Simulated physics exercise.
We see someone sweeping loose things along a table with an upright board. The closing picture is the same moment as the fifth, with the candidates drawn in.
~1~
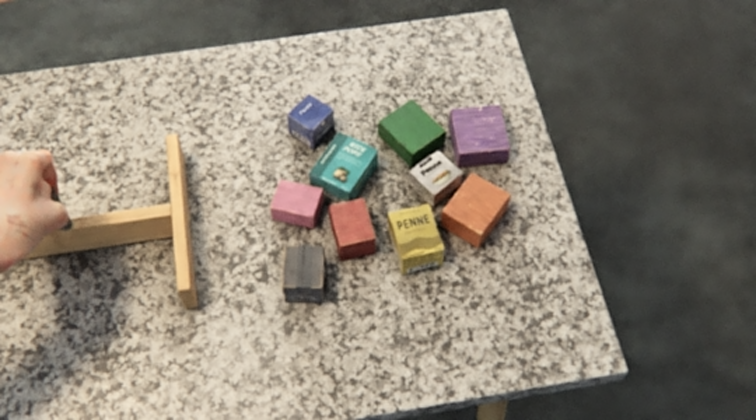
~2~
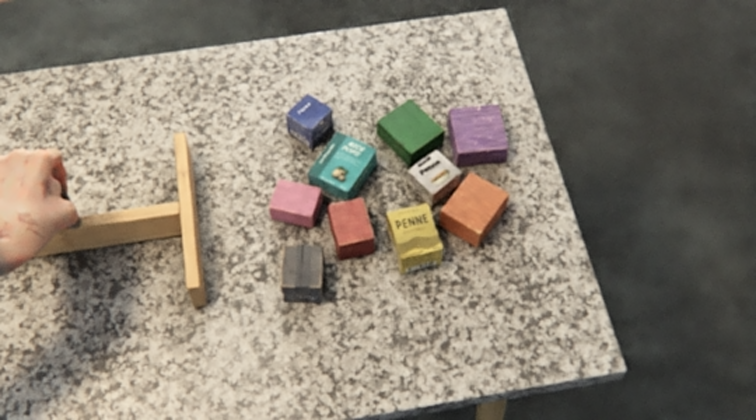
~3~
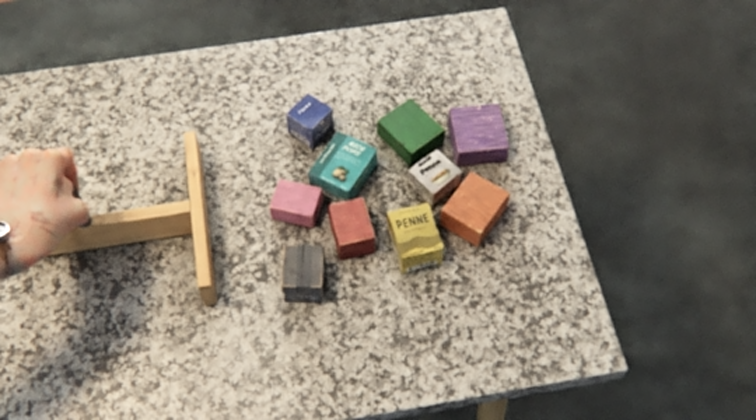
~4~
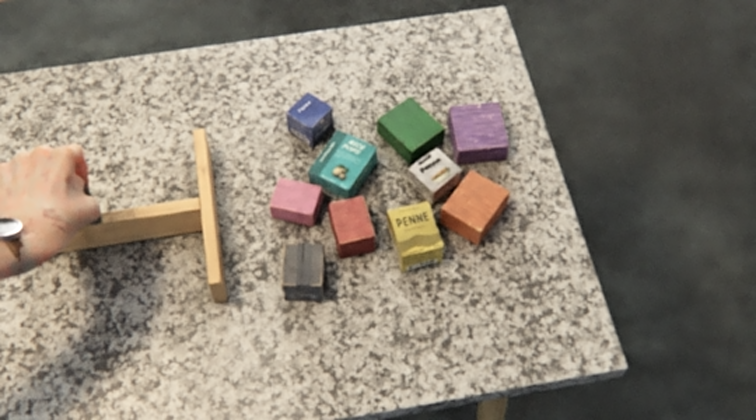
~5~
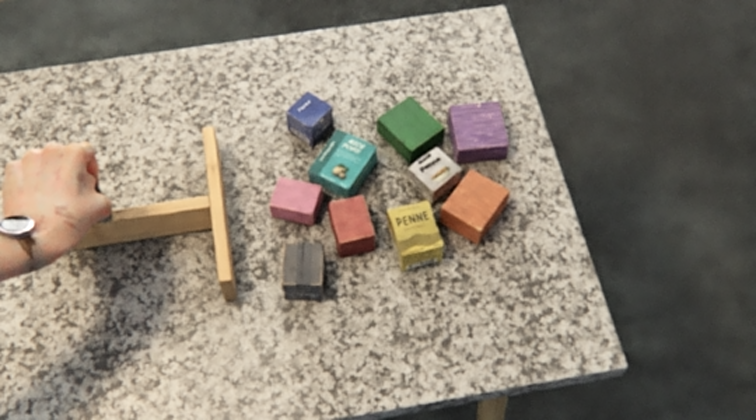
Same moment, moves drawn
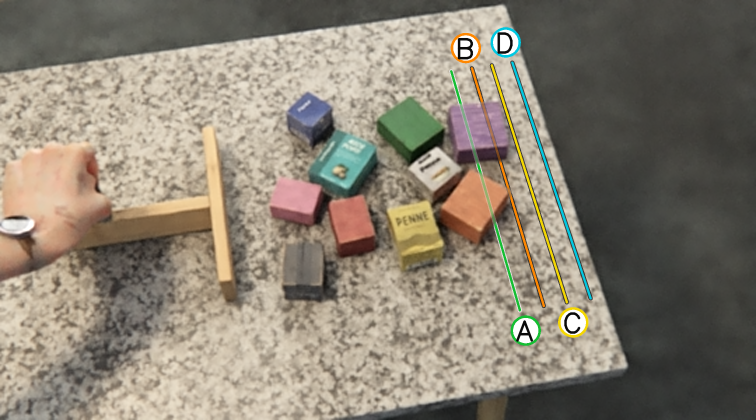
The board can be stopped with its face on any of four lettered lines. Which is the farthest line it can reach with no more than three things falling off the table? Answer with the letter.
Line A.
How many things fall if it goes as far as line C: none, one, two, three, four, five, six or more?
By then, six or more.
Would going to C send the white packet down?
By then, yes.
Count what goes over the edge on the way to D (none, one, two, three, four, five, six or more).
In all, six or more.
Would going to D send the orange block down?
Yes.
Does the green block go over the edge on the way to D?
By then, yes.
On the marked copy, A at (483, 181); B at (505, 178); C at (526, 175); D at (548, 171).
Following A. Soon after the start, board (313, 185); orange block (483, 205); blue box (317, 114).
Later, board (408, 170); orange block (556, 184); purple block (517, 125).
In the end, board (482, 159); yellow packet over the edge; purple block over the edge; three fallen.
As for the rest, B drops six; C drops six; D drops nine.
